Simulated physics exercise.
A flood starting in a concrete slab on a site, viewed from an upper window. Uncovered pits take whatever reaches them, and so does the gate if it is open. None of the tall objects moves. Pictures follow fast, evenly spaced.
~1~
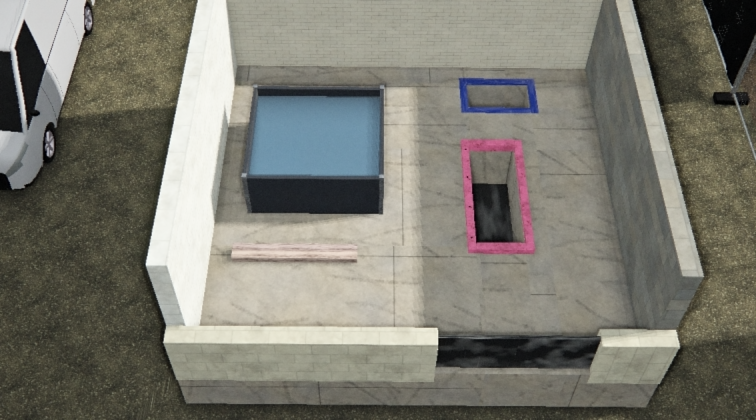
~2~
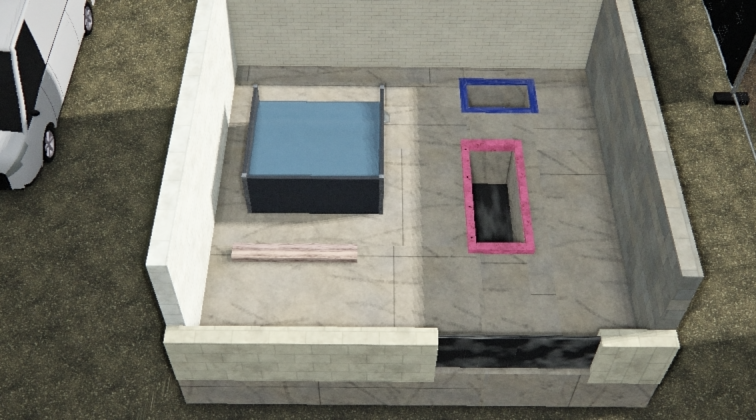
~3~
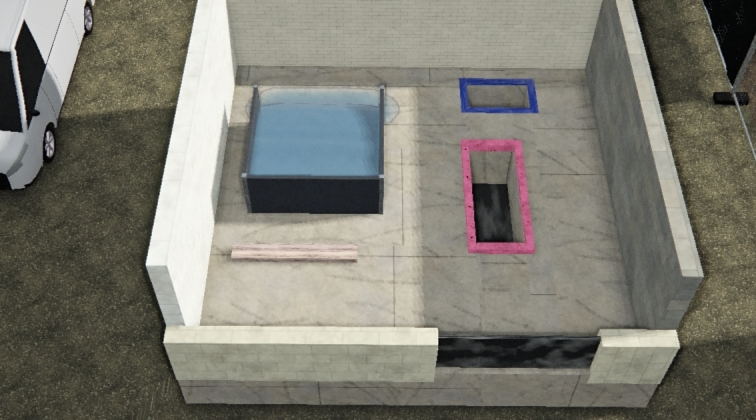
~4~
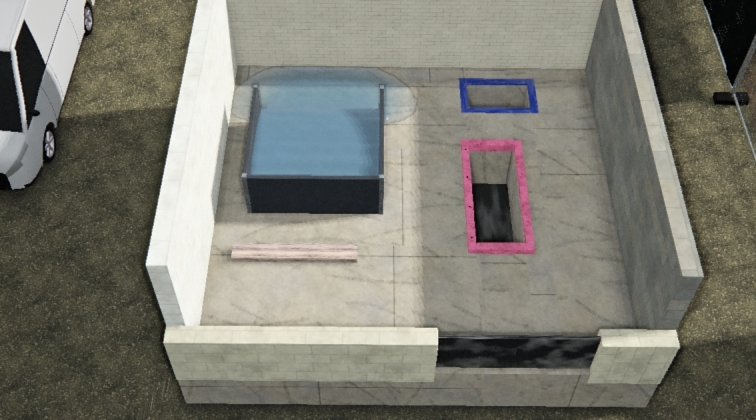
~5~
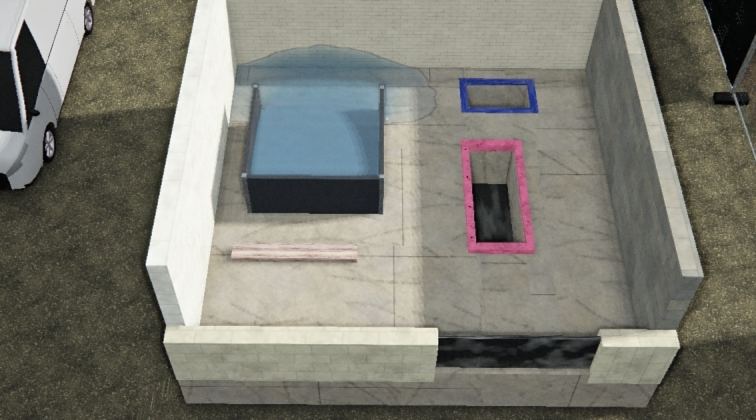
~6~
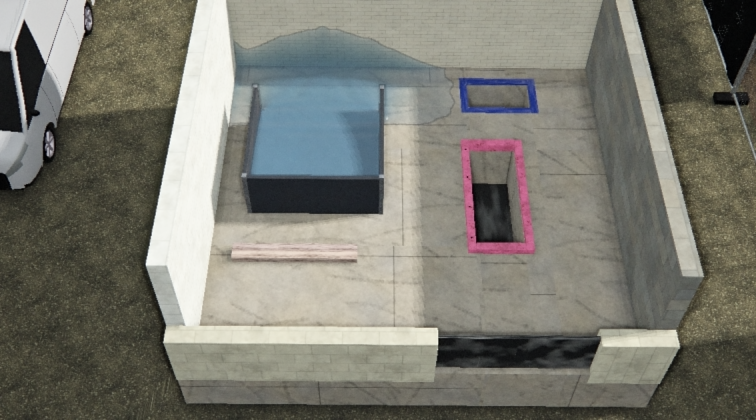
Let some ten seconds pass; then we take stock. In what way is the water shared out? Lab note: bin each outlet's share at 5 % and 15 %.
In order: The gate will capture a light share below five per cent, the pink pit will capture a light share below five per cent, the blue pit will capture a heavy share beyond fifteen per cent.
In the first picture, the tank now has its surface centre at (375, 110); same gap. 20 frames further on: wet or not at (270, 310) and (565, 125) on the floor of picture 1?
Result, in sequence: Waterlogged; waterlogged.
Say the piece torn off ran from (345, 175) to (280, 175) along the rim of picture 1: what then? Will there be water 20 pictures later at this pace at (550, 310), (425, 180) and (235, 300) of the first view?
First point swamped, second point spared, third point swamped.
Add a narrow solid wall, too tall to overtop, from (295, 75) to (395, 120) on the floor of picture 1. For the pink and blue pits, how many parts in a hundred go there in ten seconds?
I'd say pink collects roughly 0 % while blue collects roughly 4 %.
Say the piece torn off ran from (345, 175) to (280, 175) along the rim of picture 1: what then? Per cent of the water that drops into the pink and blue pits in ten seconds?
Pink 0 %, blue 14 %.
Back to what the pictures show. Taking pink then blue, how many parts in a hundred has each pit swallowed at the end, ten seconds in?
In order, near 0 and 34 in a hundred.
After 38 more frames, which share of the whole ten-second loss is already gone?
It should be close to 70 percent by then.
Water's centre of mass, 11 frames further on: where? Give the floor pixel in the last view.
About (329, 116).
A moment on, water covers 20 % of the floor; the gate 0 %, the pink pit 0 %, the blue pit 1 %.
Next, water covers 30 % of the floor; the gate 0 %, the pink pit 0 %, the blue pit 7 %.
Then, water covers 55 % of the floor; the gate 0 %, the pink pit 0 %, the blue pit 15 %.
Later, water covers 90 % of the floor; the gate 0 %, the pink pit 0 %, the blue pit 24 %.
In the end, water covers 95 % of the floor; the gate 0 %, the pink pit 0 %, the blue pit 34 %.
